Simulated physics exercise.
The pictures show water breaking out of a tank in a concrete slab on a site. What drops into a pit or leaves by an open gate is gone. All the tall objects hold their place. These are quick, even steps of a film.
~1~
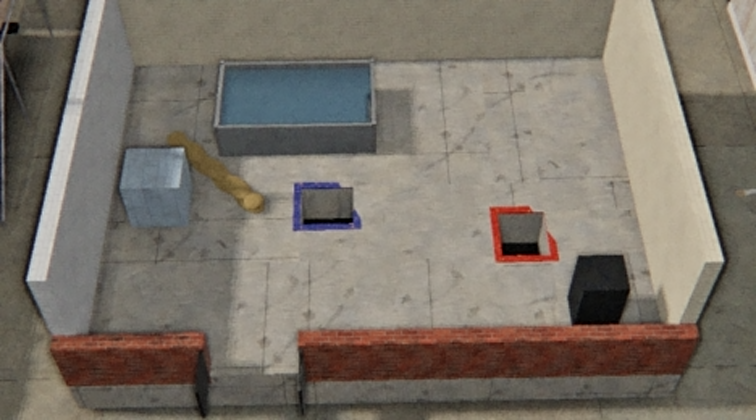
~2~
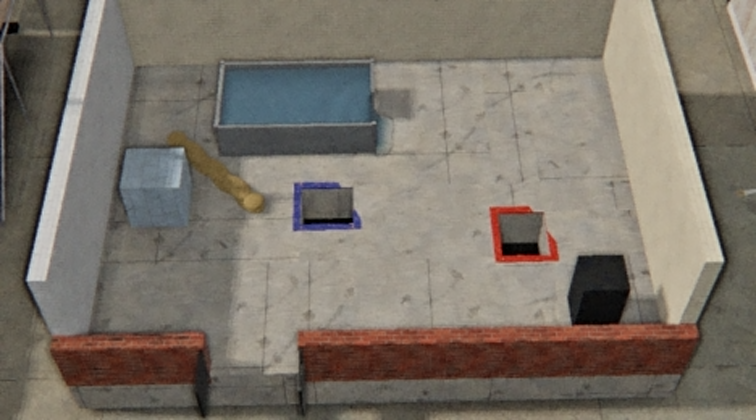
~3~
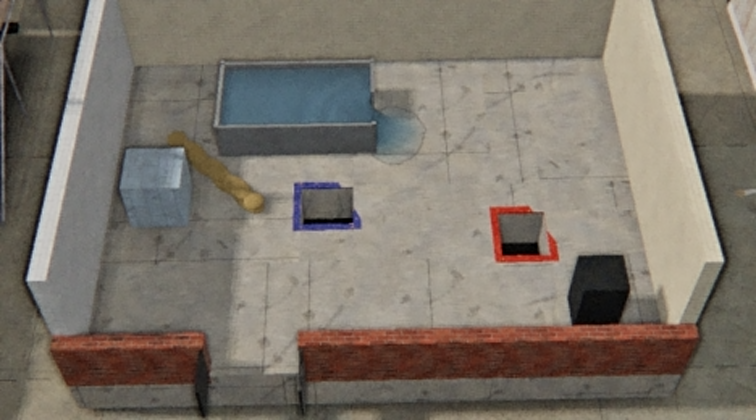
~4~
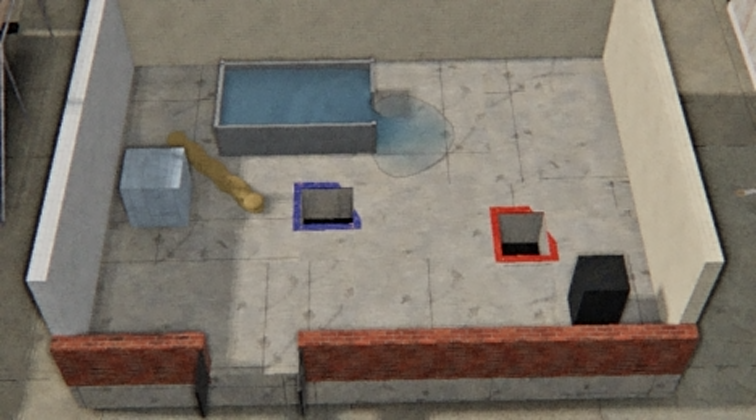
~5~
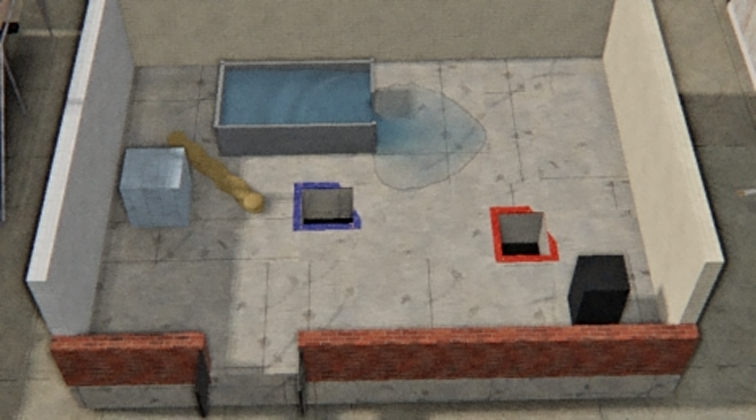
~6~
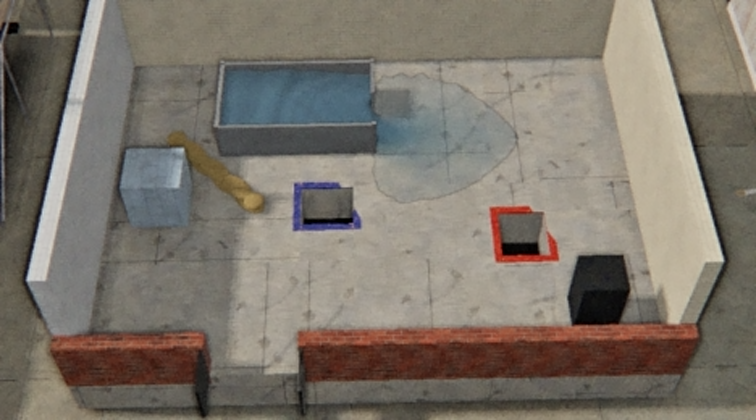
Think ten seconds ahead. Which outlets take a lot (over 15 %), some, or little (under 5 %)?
One by one: The gate takes less than 5 %; the blue pit takes less than 5 %; the red pit takes more than 15 %.
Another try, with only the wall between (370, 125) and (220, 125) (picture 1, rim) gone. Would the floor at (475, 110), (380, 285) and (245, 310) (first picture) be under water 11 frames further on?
In that order: No water, awash, under water.
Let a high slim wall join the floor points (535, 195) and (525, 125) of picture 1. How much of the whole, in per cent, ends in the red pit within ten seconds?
Roughly, in per cent: Red 30.
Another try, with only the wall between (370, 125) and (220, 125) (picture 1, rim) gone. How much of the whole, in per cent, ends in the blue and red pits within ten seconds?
In per cent: Blue 55, red 4.
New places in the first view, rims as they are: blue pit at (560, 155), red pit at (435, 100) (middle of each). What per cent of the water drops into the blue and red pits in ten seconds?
Parts in a hundred: Blue 20, red 20.
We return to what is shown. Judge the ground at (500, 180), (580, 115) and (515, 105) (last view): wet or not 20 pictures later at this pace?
As listed: Wet, wet, covered.
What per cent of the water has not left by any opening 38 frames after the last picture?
Close to 90 %.
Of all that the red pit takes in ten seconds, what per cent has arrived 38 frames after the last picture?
Some 50 per cent.
A moment on, water covers 25 % of the floor; the gate 0 %, the blue pit 0 %, the red pit 0 %.
Next, water covers 30 % of the floor; the gate 0 %, the blue pit 0 %, the red pit 2 %.
Then, water covers 35 % of the floor; the gate 0 %, the blue pit 0 %, the red pit 5 %.
Later, water covers 45 % of the floor; the gate 0 %, the blue pit 0 %, the red pit 9 %.
In the end, water covers 70 % of the floor; the gate 0 %, the blue pit 0 %, the red pit 18 %.
